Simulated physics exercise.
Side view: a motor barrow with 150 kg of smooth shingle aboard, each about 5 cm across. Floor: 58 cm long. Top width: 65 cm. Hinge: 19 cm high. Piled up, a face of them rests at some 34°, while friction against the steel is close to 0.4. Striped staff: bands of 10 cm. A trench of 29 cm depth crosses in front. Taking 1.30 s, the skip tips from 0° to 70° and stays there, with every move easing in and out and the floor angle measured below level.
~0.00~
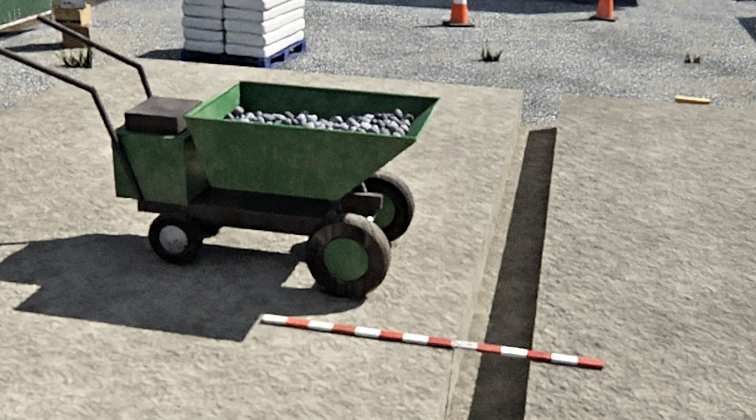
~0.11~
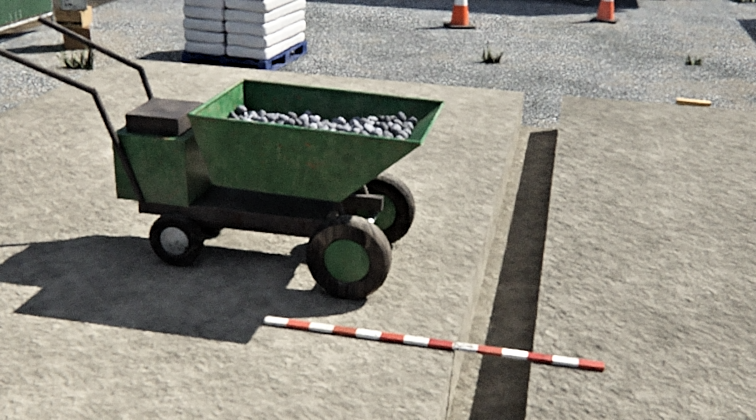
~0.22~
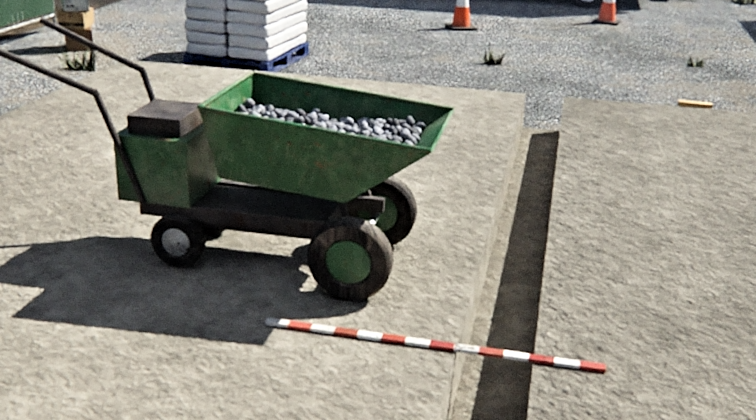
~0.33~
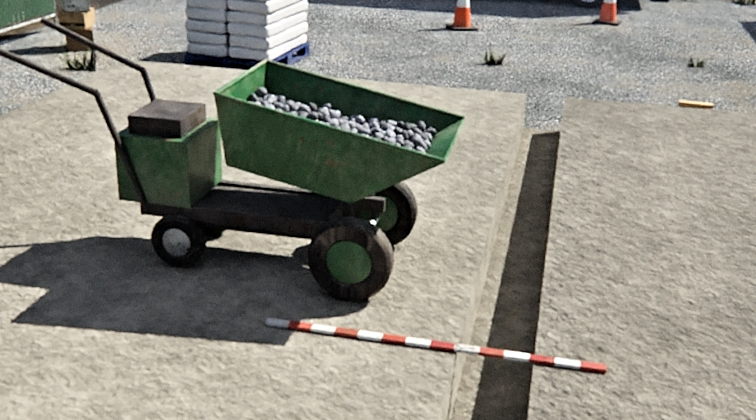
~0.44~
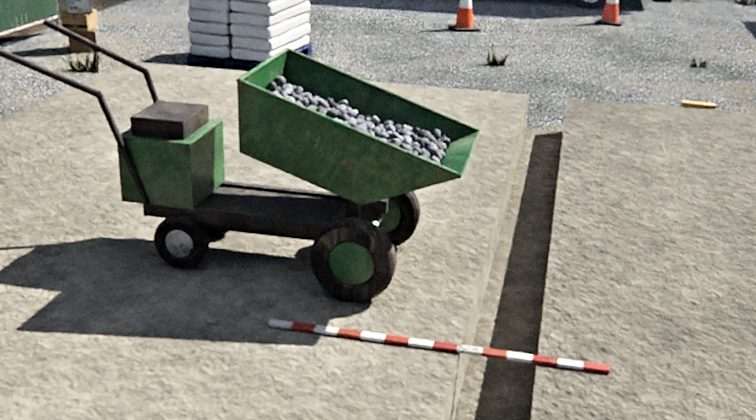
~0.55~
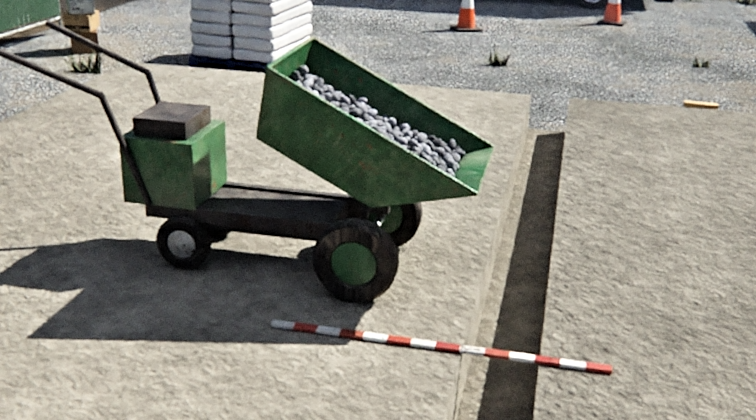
The green skip of a motor barrow tilts steadily toward the right, carrying grey stones.
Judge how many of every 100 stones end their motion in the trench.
I would put it near 55 out of 100.
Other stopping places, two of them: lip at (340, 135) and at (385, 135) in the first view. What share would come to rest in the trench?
Near 75 per cent from the first place, 90 from the second.
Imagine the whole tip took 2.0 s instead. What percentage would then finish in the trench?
Estimate: About 60 %.
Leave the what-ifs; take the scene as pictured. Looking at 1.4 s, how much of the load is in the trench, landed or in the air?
Some 30 per cent of the load by that point.
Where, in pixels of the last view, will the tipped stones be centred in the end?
Somewhere near pixel (539, 316).
After 1.0 s the floor is at 59°; 100 % in the skip; the foremost stones are at (512, 245).
After 1.4 s the floor is at 70°; 42 % in the skip, 30 % in the trench, 27 % past the trench; the foremost stones are at (637, 300).
After 1.8 s the floor is at 70°; 8 % in the skip, 47 % in the trench, 45 % past the trench; the foremost stones are at (754, 322).
After 3.7 s the floor is at 70°; 0 % in the skip, 55 % in the trench, 45 % past the trench; the foremost stones are past the picture's edge.
